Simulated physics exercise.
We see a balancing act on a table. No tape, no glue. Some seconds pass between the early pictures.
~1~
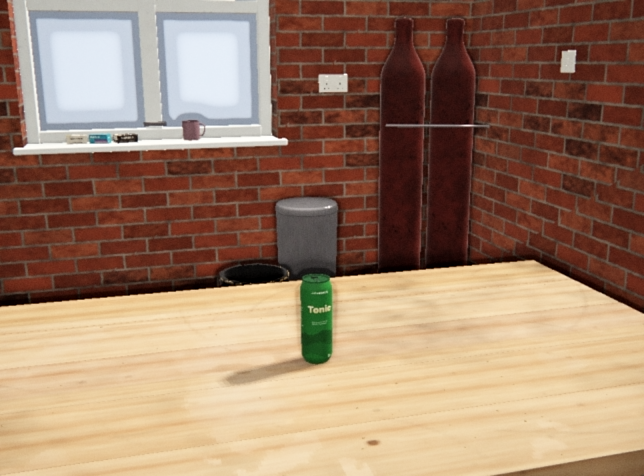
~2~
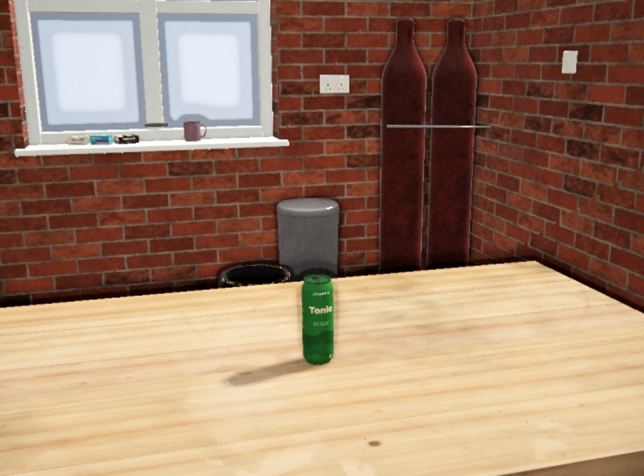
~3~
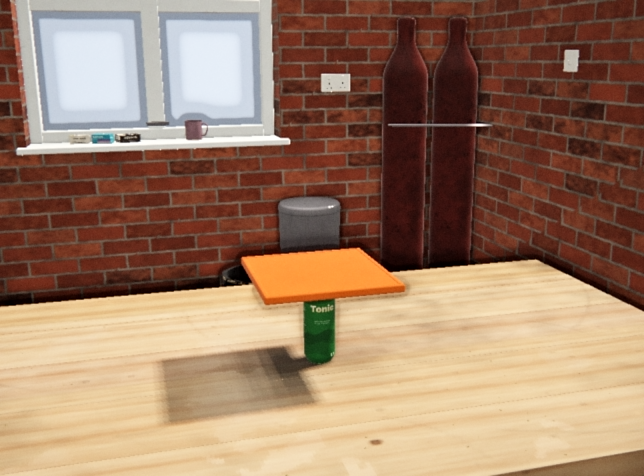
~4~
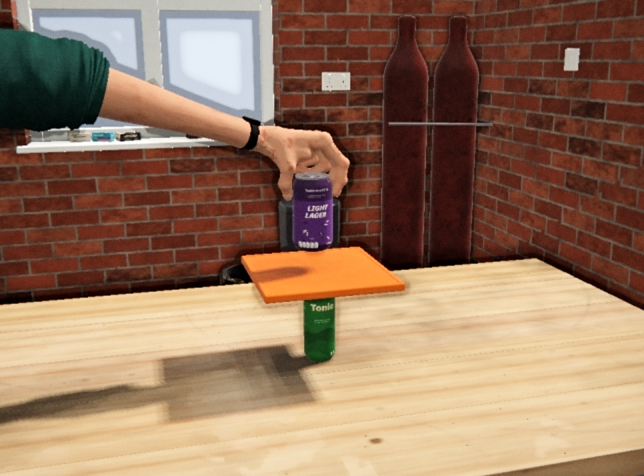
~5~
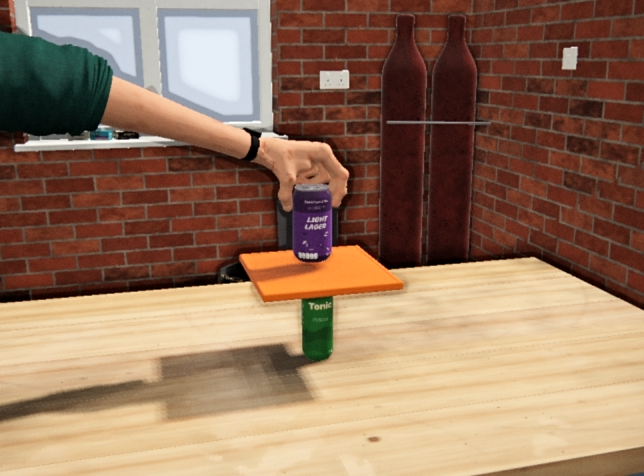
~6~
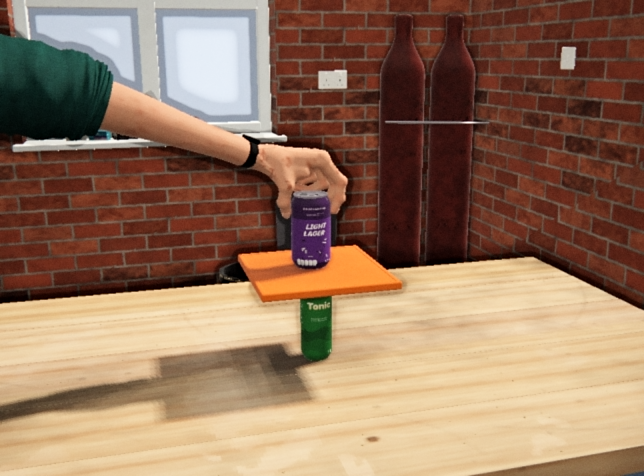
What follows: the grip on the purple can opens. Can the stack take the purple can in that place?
The stack holds.
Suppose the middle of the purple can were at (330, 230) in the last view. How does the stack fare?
Then it holds.
Then, 0.80 s later than the last frame, all is still.
Then, 1.70 s later than the last frame, purple can resting near (311, 230).
When it is over, all 3 as before. End places, in pixels of the last picture, purple can near (311, 230). The stack stays up.
